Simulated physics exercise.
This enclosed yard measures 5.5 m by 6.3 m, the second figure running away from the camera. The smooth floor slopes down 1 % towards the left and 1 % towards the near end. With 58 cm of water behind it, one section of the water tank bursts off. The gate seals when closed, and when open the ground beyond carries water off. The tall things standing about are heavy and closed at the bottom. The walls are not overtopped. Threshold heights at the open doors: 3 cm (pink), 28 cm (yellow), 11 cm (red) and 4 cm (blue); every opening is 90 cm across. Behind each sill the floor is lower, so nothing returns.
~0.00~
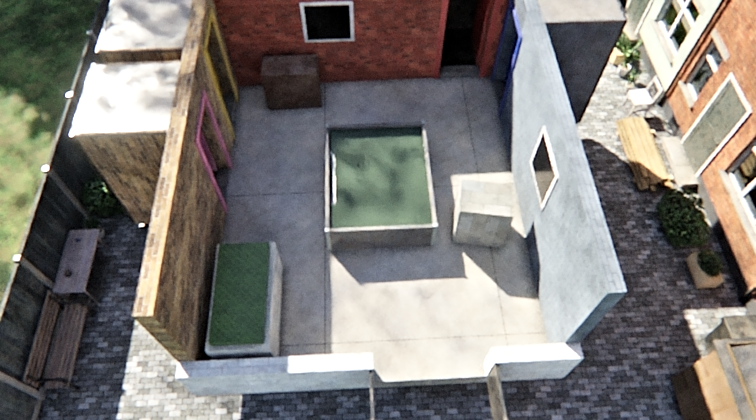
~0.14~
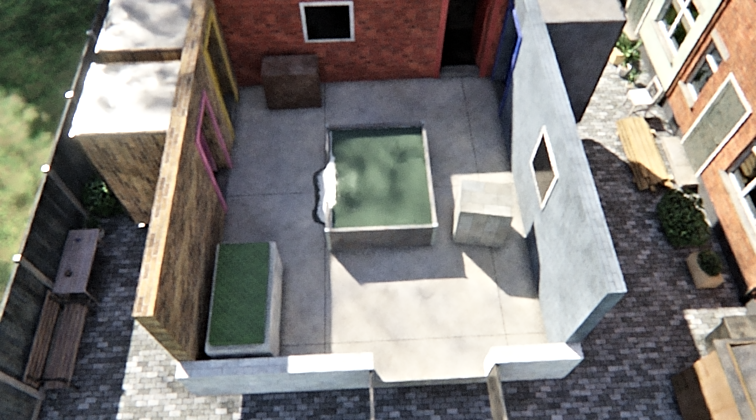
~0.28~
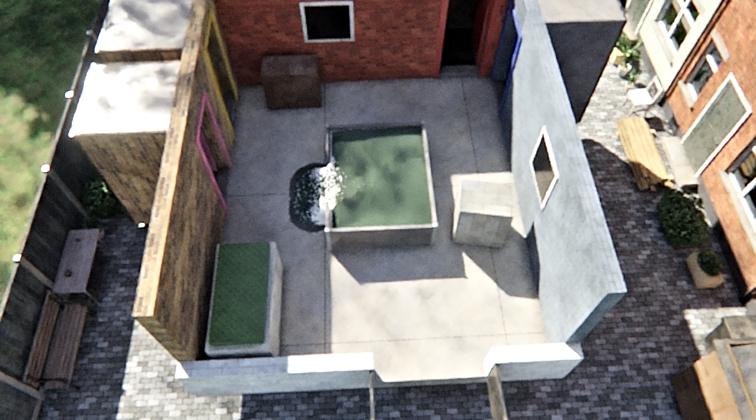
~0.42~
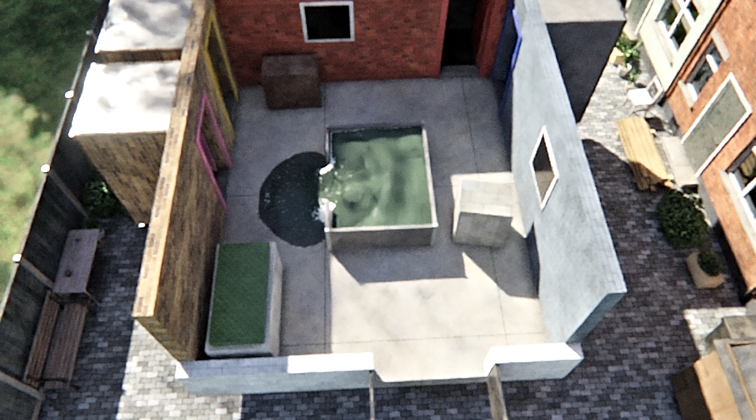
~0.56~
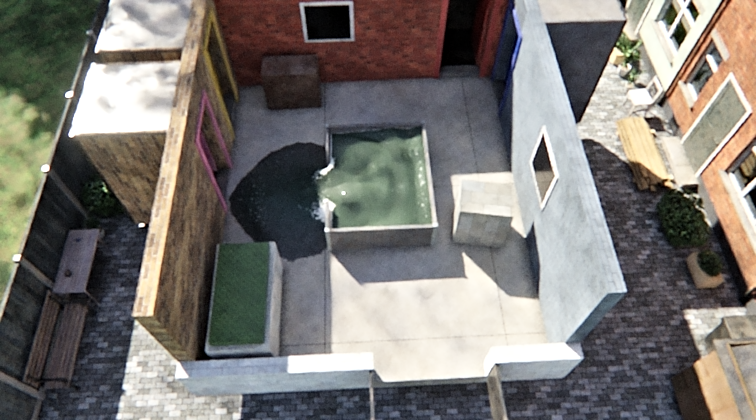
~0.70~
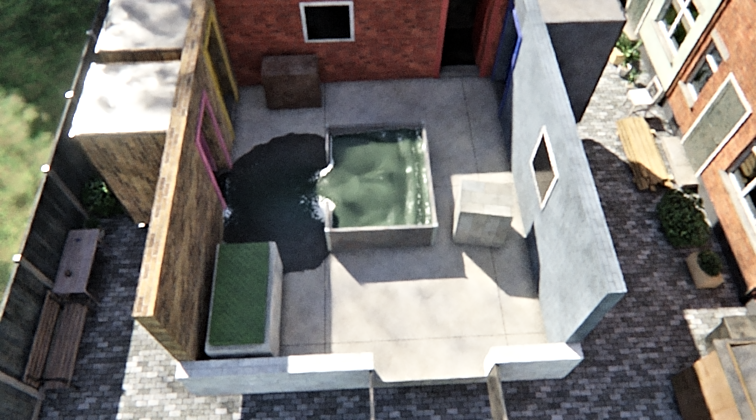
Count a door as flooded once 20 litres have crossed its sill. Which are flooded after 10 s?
Door by door: At the pink door it exceeds the limit; at the yellow door it stays under the limit; at the red door it keeps below the limit; at the blue door it stays under the limit.
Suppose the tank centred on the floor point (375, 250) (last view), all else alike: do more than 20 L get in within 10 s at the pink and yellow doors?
Against that limit: Pink above, yellow not over.
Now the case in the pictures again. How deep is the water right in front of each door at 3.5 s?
Depths in cm: Pink 19, yellow 13, red 0, blue 0.
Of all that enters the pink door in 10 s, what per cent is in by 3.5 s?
About 50 per cent.
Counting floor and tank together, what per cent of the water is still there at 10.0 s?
Roughly 62 in a hundred.
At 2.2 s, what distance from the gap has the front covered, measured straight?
About 3.8 m.
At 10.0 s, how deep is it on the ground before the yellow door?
About 8.5 cm.
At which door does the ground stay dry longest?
The blue one.
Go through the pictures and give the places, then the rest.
In the first picture, still water, 58 cm deep, in the water tank at (378, 176).
In the second picture, the front is at (325, 221), 0.6 m from the gap at (331, 190); 0.2 m2 of floor is under water; 58 cm left at the back of the water tank.
In the third picture, water pours out at (331, 190) and has run 0.8 m, to (299, 223); typically 10 cm deep outside, 58 cm at the water tank's back.
In the fourth picture, the front is at (265, 211), 1.3 m from the gap at (331, 190); 1.9 m2 of floor is under water; 57 cm left at the back of the water tank.
In the fifth picture, water pours out at (331, 190) and has run 1.8 m, to (236, 209); typically 5 cm deep outside, 52 cm at the water tank's back.
In the sixth picture, water pours out at (330, 189) and has run 2.2 m, to (216, 186); typically 5 cm deep outside, 50 cm at the water tank's back.
After 1.4 s water covers 20 % of the floor and is deepest (36 cm) near (231, 263); pink door 14 cm at the sill, 102 L in, yellow door 6 cm at the sill, 0 L in, red door not reached, blue door not reached.
After 2.2 s water covers 25 % of the floor and is deepest (40 cm) near (209, 375); pink door 16 cm at the sill, 249 L in, yellow door 12 cm at the sill, 0 L in, red door not reached, blue door not reached.
After 3.5 s water covers 40 % of the floor and is deepest (30 cm) near (210, 364); pink door 19 cm at the sill, 422 L in, yellow door 13 cm at the sill, 0 L in, red door not reached, blue door not reached.
After 6.0 s water covers 65 % of the floor and is deepest (22 cm) near (209, 375); pink door 14 cm at the sill, 632 L in, yellow door 14 cm at the sill, 0 L in, red door 1 cm at the sill, 0 L in, blue door 1 cm at the sill, 0 L in.
After 10.0 s water covers 90 % of the floor and is deepest (14 cm) near (209, 375); pink door 10 cm at the sill, 808 L in, yellow door 9 cm at the sill, 0 L in, red door 4 cm at the sill, 0 L in, blue door 5 cm at the sill, 0 L in.
